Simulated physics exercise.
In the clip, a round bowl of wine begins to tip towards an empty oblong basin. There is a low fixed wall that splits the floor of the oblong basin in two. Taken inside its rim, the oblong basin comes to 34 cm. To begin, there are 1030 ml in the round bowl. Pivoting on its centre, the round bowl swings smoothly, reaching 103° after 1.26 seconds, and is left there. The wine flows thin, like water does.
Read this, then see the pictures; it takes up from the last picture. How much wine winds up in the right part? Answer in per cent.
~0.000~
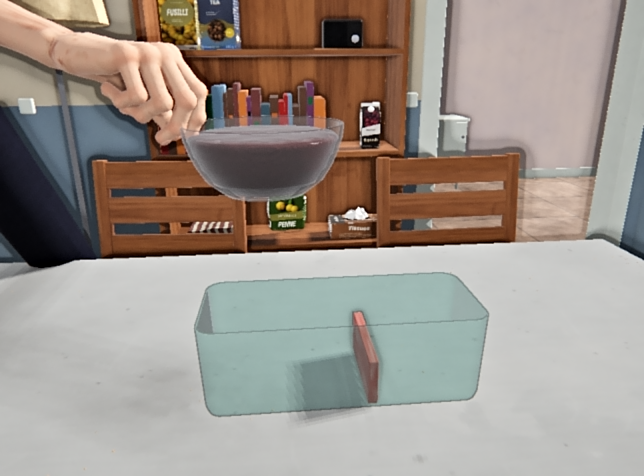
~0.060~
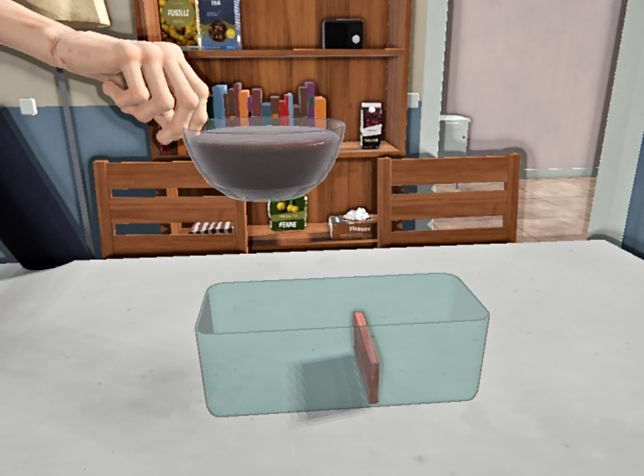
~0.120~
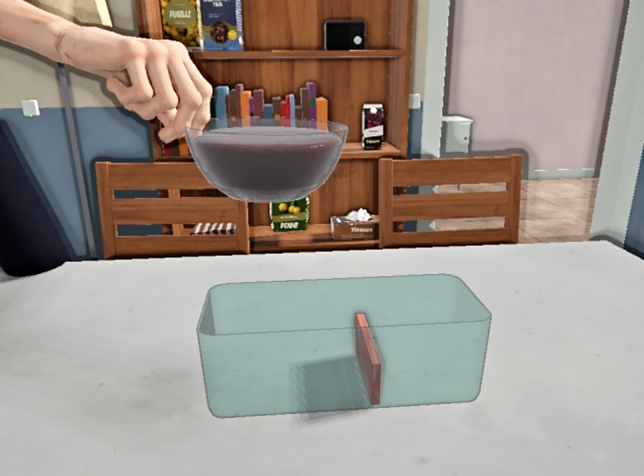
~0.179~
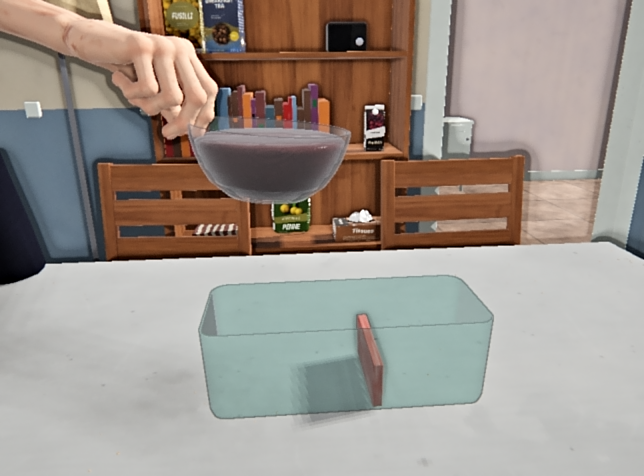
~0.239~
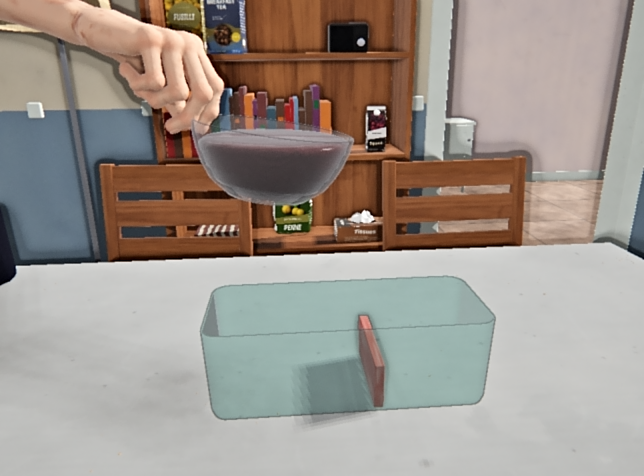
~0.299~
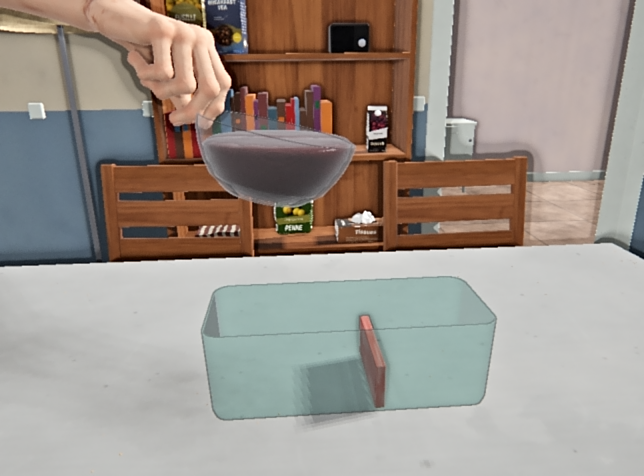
About 78 per cent.
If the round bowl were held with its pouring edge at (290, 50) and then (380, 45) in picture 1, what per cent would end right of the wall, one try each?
I'd expect close to 60 per cent and then close to 75 per cent.
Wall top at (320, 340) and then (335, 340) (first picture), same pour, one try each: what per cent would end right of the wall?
Around 95 and 90 percent, in that order.
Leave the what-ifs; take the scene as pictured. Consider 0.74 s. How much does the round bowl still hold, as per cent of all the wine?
Remaining: Near 36 % of the total.
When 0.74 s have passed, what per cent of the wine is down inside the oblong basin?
Near 22 in a hundred.
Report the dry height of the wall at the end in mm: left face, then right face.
For the left, around 52 mm; for the right, around 10 mm.
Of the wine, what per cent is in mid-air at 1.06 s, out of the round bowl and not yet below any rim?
Around 7 per cent of the liquid is in flight.
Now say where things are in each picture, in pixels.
In the first picture, it leans 0°; its right rim is at (342, 124); the wine meets the walls at (187, 135) and (338, 133); the oblong basin's rim runs from (201, 308) to (471, 295); the wall's top is at (365, 336).
In the second picture, it leans 1°; its right rim is at (343, 125); the wine meets the walls at (189, 136) and (339, 134).
In the third picture, it leans 2°; its right rim is at (346, 129); the wine meets the walls at (192, 136) and (341, 136).
In the fourth picture, it leans 5°; its right rim is at (349, 134); the wine meets the walls at (195, 137) and (344, 138).
In the fifth picture, it leans 9°; its right rim is at (352, 140); the wine meets the walls at (199, 137) and (348, 139).
In the sixth picture, it leans 14°; its right rim is at (354, 147); the wine meets the walls at (204, 139) and (353, 141).
By 0.74 s the tilt is 65° and 37 per cent is still to pour, 1 is left of the wall and 21 right of it.
By 1.06 s the tilt is 97° and 1 per cent is still to pour, 10 is left of the wall and 78 right of it.
By 1.39 s the tilt is 103° and 0 per cent is still to pour, 18 is left of the wall and 79 right of it.
By 1.76 s the tilt is 103° and 0 per cent is still to pour, 18 is left of the wall and 78 right of it.
At rest 18 per cent lies left of the wall, 78 right of it and 3 outside.
